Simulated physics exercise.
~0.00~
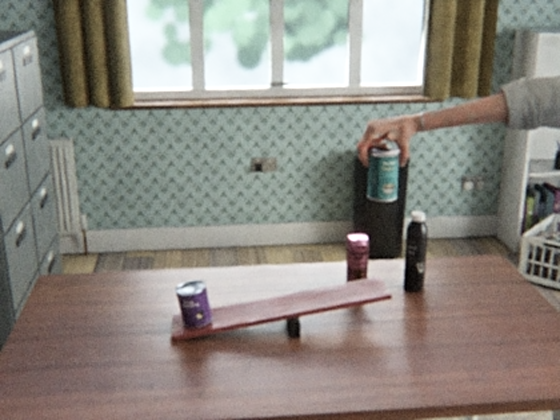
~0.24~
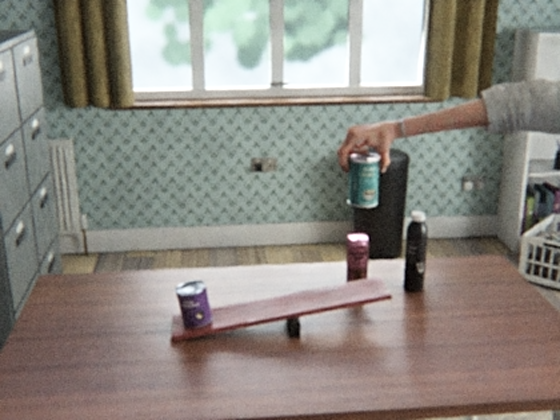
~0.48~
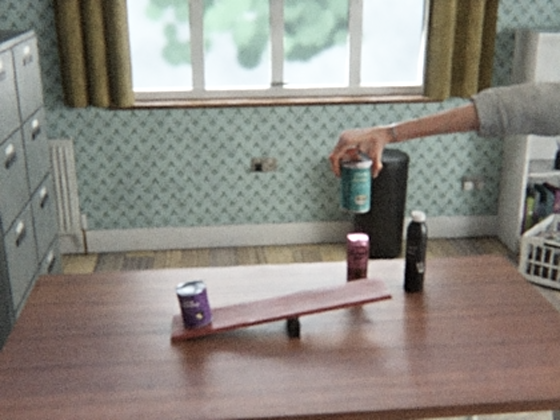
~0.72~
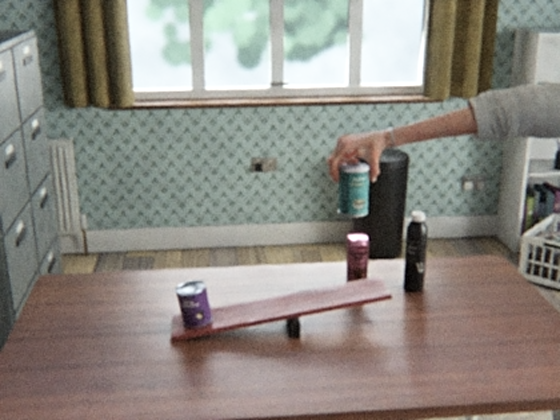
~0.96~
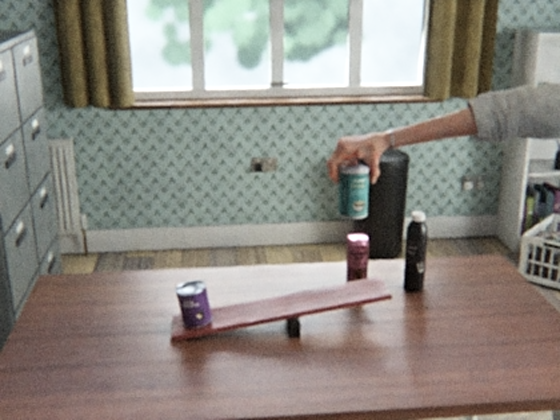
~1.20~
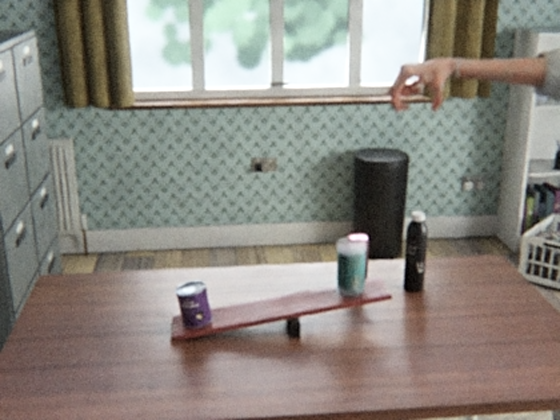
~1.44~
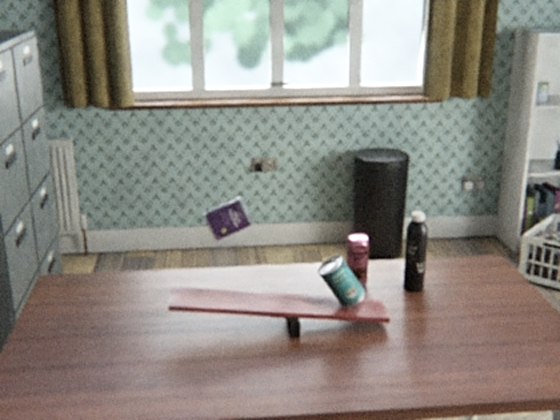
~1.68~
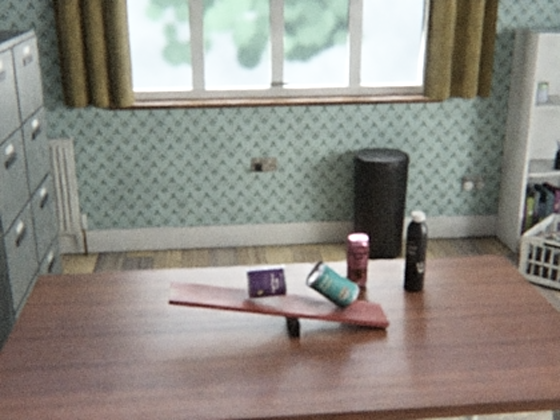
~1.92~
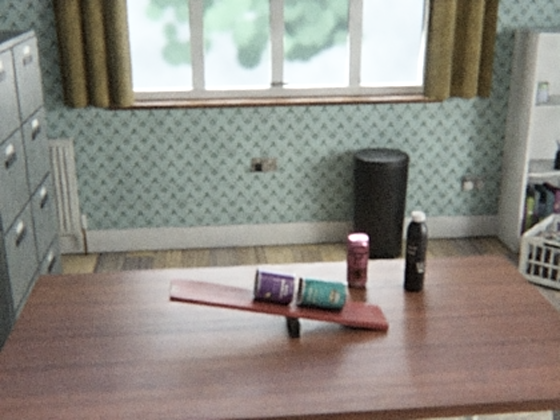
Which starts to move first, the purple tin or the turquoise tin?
The turquoise tin moves first, carried left by the hand, while the purple tin stays on the low end of the plank until the plank tips and throws it upward.
